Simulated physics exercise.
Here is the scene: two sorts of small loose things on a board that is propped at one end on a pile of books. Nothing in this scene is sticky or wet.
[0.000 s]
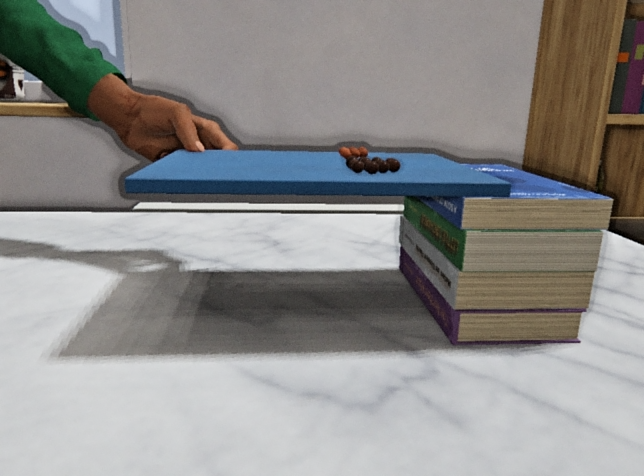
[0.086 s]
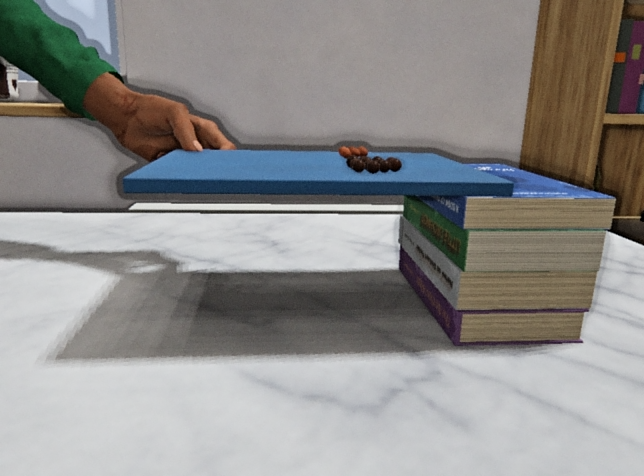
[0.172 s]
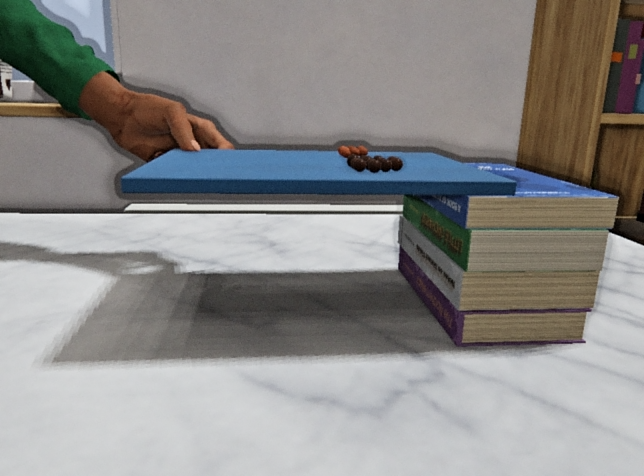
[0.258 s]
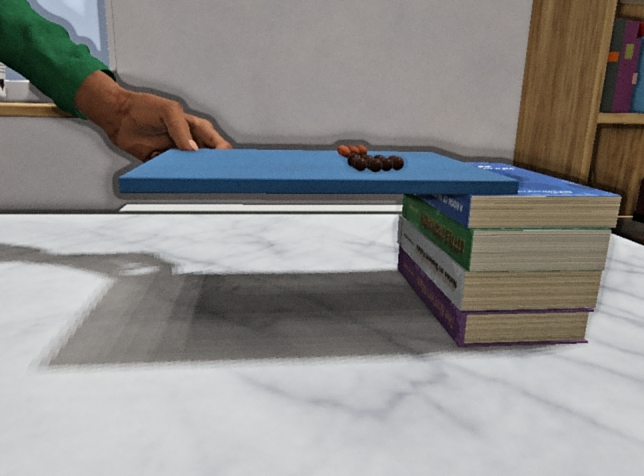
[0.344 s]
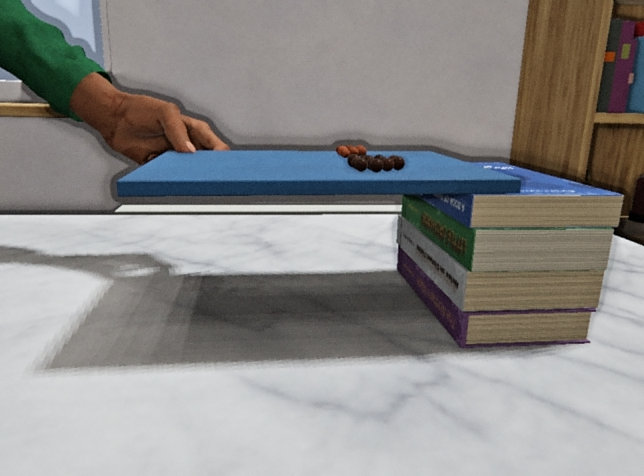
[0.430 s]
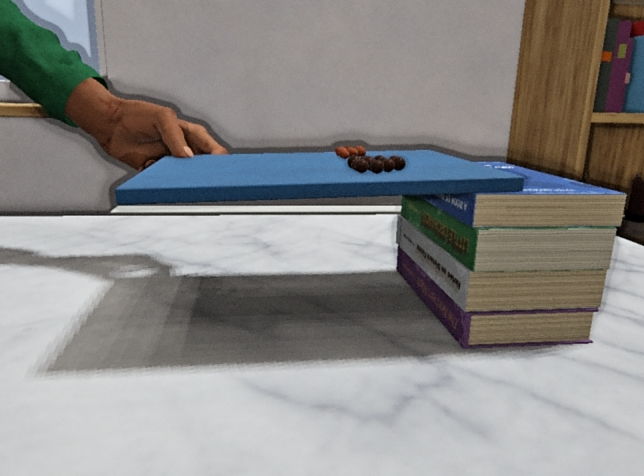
A hand holds a blue board level against stacked books, then lowers its end very slightly.
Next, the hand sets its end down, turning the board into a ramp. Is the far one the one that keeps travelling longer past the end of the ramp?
No, it is not.
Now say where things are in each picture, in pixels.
Held end of the board near (141, 184), level; book pile near (486, 191), tall, over half the board's length; near batch near (369, 166), a few chocolate balls; far batch near (353, 153), a few clay pellets, in the first frame.
Held end of the board near (139, 184), level; far batch near (353, 152), in the second frame.
Held end of the board near (138, 183), level; near batch near (371, 165), in the third frame.
Held end of the board near (136, 183), level; far batch near (352, 151), in the fourth frame.
Held end of the board near (134, 187), down by 1°; near batch near (372, 164), in the fifth frame.
Held end of the board near (133, 194), down by 2°; book pile near (489, 188); near batch near (373, 165), not moving; far batch near (350, 152), not moving, in the sixth frame.
After 0.73 s, board sloping at 11°; near batch the whole lot still on the board; far batch the whole lot still on the board.
After 1.10 s, board sloping at 23°; near batch the whole lot still on the board; far batch the whole lot still on the board.
After 1.51 s, board resting at 30°; near batch mostly up to a board's length out; far batch mostly less than half a board's length out.
In the end (3.4 s), board resting at 30°; near batch mostly more than two board lengths out, near a third gone off the table; far batch mostly up to a board's length out; the near batch has gone farther.
